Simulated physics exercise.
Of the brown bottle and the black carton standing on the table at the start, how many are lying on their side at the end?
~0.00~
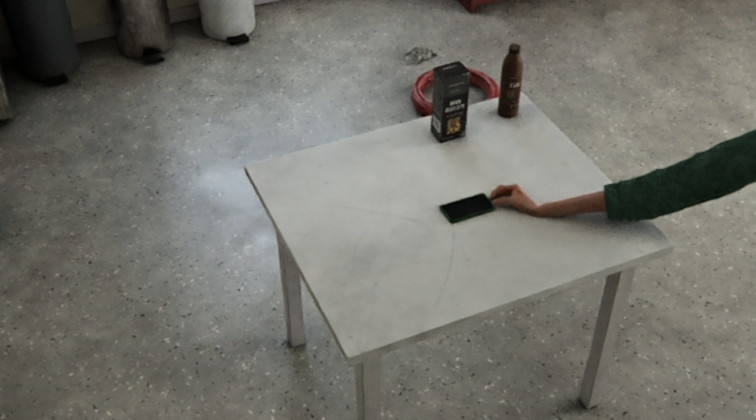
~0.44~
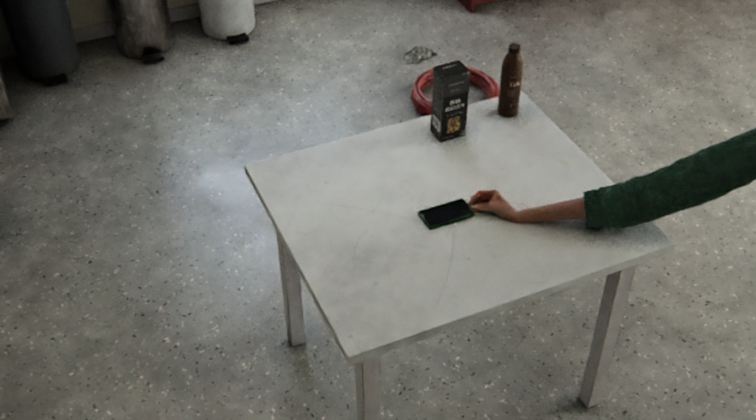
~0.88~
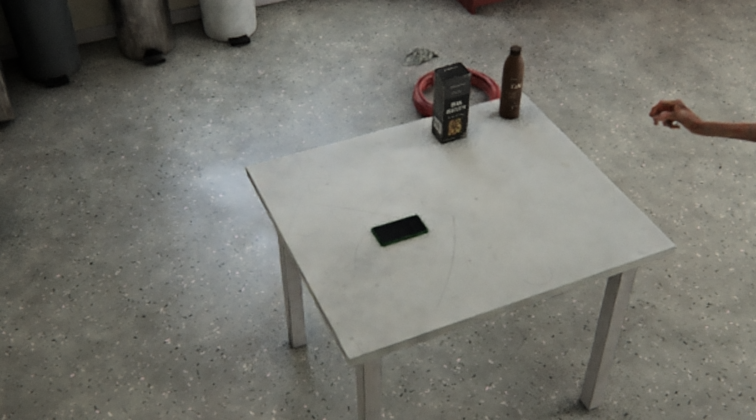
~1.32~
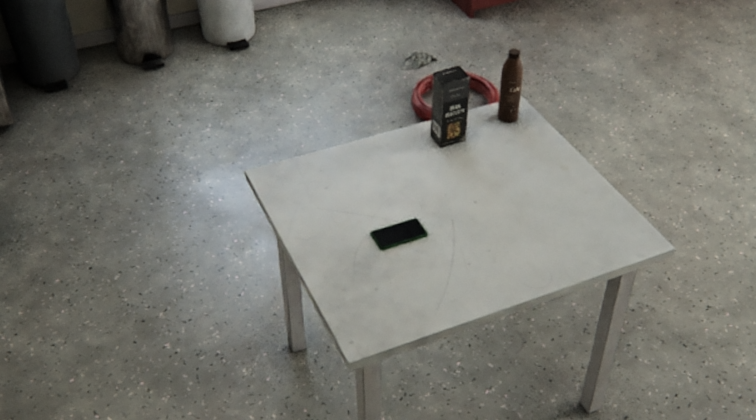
None of them are lying on their side. The brown bottle and the black carton both still stand upright on the table.
